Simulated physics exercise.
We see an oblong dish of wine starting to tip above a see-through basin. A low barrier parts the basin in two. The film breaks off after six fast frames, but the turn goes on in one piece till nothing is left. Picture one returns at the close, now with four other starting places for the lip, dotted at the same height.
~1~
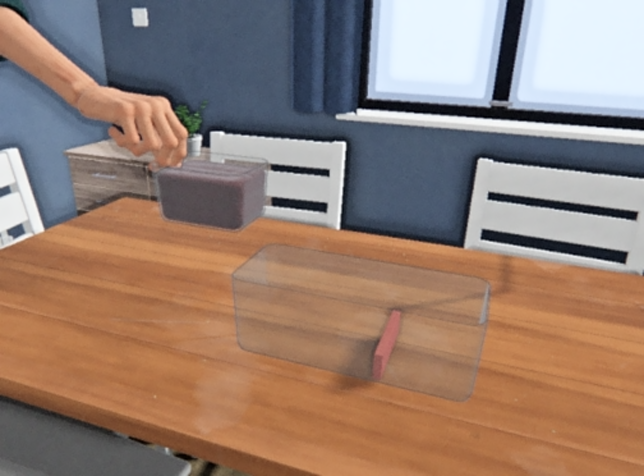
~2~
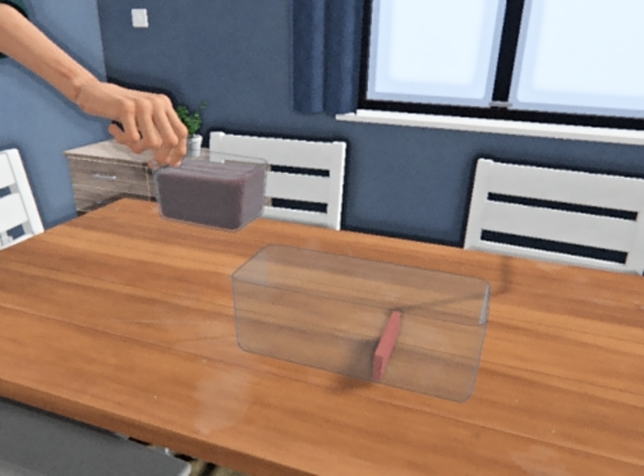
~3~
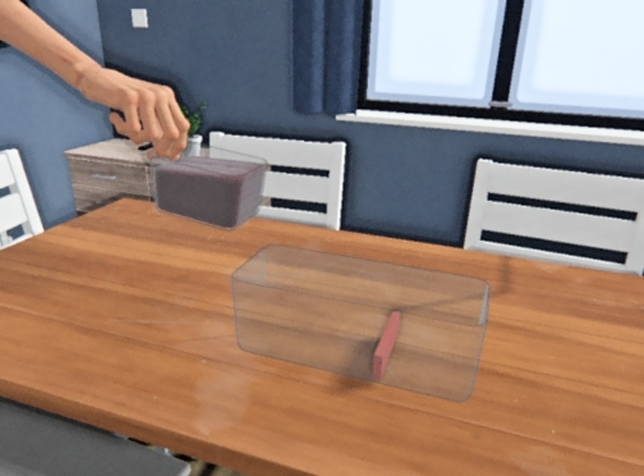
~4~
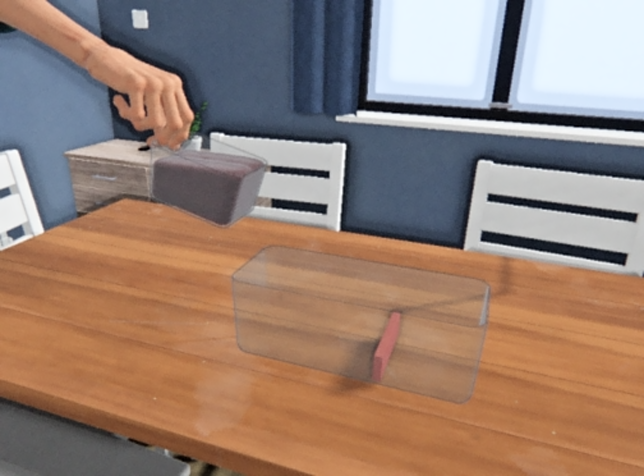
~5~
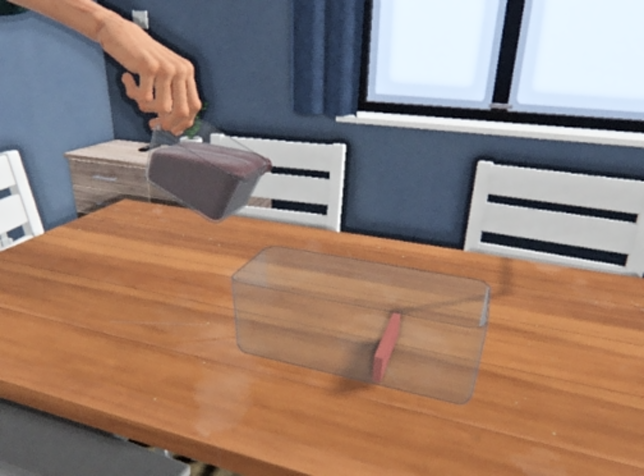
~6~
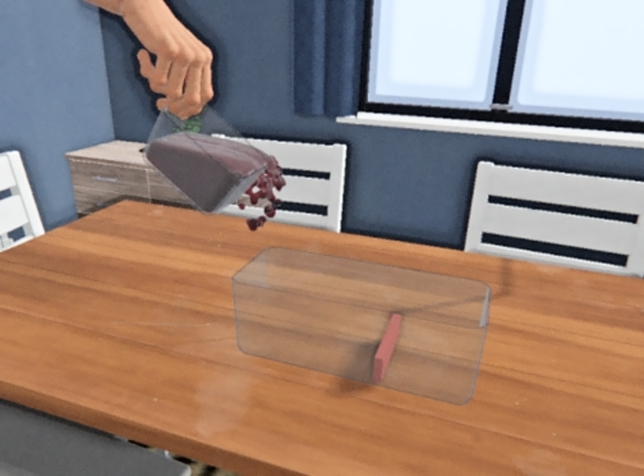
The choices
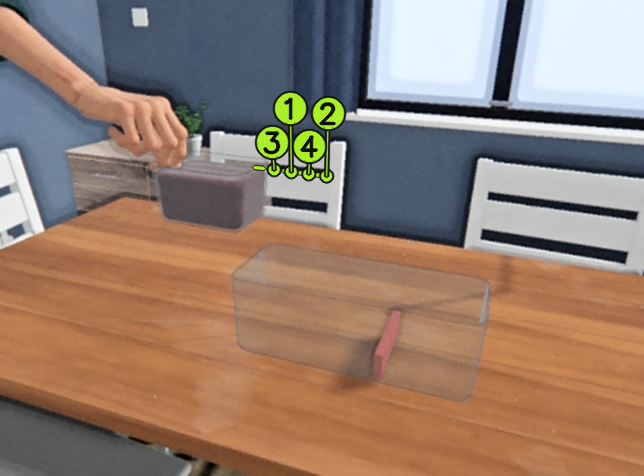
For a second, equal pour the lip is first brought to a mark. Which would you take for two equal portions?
Use place 4.
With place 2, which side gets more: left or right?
The right side.
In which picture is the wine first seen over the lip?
Picture 5.
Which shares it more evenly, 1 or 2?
That would be 2.
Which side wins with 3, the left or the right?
The left one.
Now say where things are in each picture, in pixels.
In the first frame, upright, lip at (255, 167); basin from (239, 344) to (471, 399); top of the wall at (388, 331); nothing has left yet.
In the second frame, upright, lip at (254, 168); nothing has left yet.
In the third frame, tipped about 6°, lip at (254, 168); nothing has left yet.
In the fourth frame, tipped about 14°, lip at (254, 169); nothing has left yet.
In the fifth frame, tipped about 25°, lip at (255, 169); wine is over the lip, down to (257, 176).
In the sixth frame, tipped about 37°, lip at (255, 170); wine is over the lip, down to (261, 225).
In lime, 1 at (291, 171); 2 at (326, 176); 3 at (274, 169); 4 at (308, 173).
With 1, about 74 % ends left of the wall and 21 % right of it; 5 % is lost outside.
With 2, about 30 % ends left of the wall and 65 % right of it; 5 % is lost outside.
With 3, about 80 % ends left of the wall and 15 % right of it; 5 % is lost outside.
With 4, about 49 % ends left of the wall and 46 % right of it; 5 % is lost outside.
